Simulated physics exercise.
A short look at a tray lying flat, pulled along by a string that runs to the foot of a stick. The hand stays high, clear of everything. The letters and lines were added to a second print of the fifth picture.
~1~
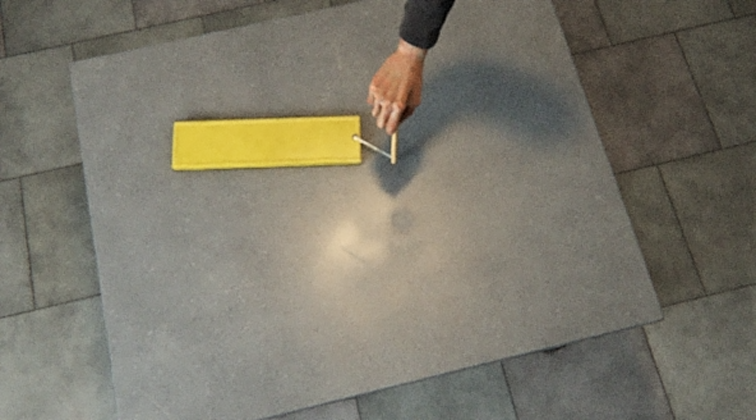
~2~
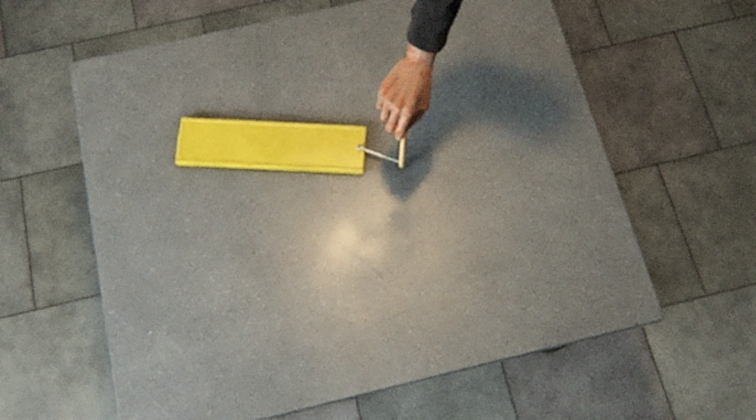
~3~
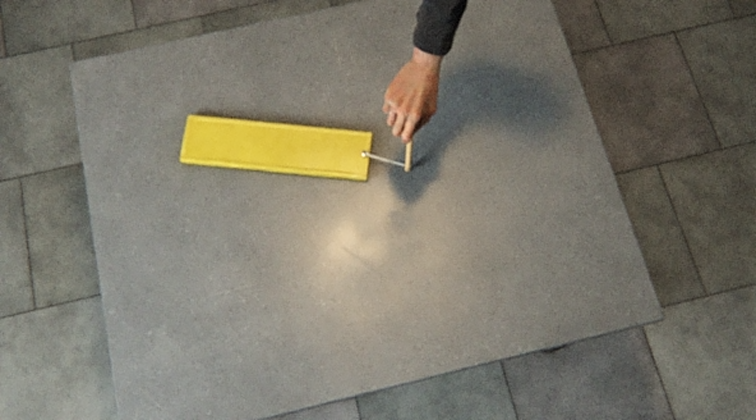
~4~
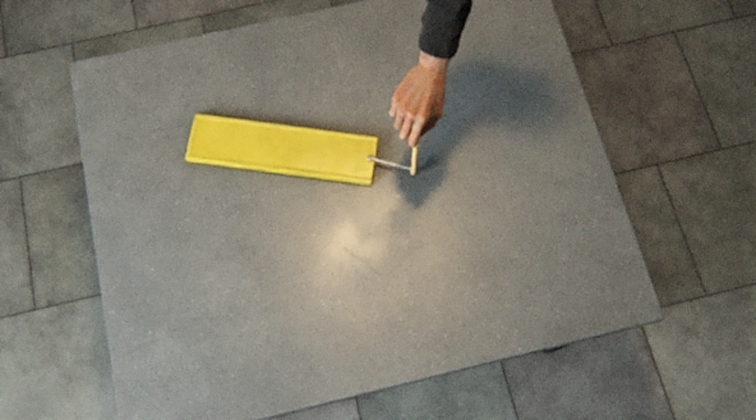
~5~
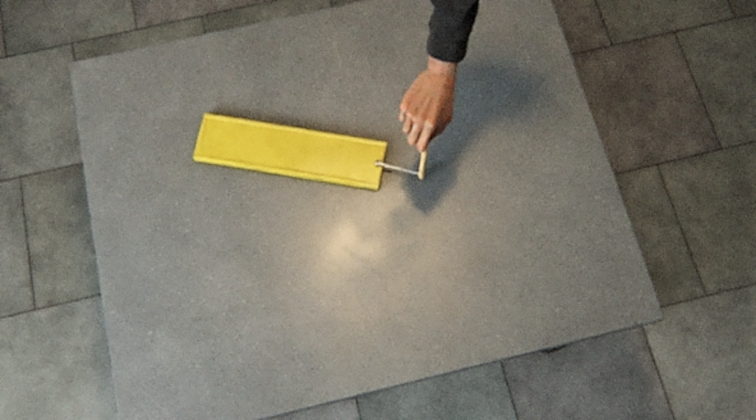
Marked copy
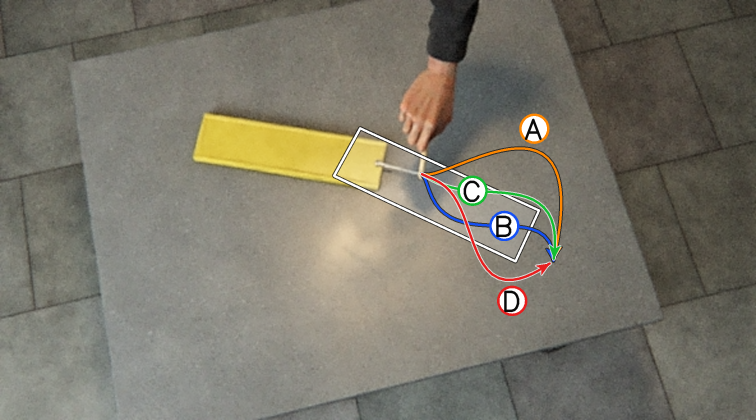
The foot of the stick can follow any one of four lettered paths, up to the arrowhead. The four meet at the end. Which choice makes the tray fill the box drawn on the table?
The stick should follow C.
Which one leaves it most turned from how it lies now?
A.
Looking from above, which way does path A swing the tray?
It turns clockwise.
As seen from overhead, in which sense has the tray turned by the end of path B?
On that path, clockwise.
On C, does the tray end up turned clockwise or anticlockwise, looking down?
Clockwise.
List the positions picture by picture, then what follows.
The first frame shows yellow tray (267, 141).
The second frame shows yellow tray (272, 144).
The third frame shows yellow tray (276, 146).
The fourth frame shows yellow tray (282, 148).
The fifth frame shows yellow tray (290, 150).
On the copy, A from (422, 174) via (536, 151) to (554, 259); B from (422, 174) via (484, 225) to (553, 261); C from (422, 174) via (513, 194) to (554, 258); D from (422, 174) via (474, 246) to (550, 264); the outline at (436, 193).
On C. First, foot of the stick (484, 192), middle of the tray (351, 164).
Then, foot of the stick (544, 208), middle of the tray (411, 176).
Finally, foot of the stick (553, 261), middle of the tray (435, 191); it lies in the outline.
By contrast, A leaves its middle at (446, 178); B leaves its middle at (427, 202); D leaves its middle at (422, 215).
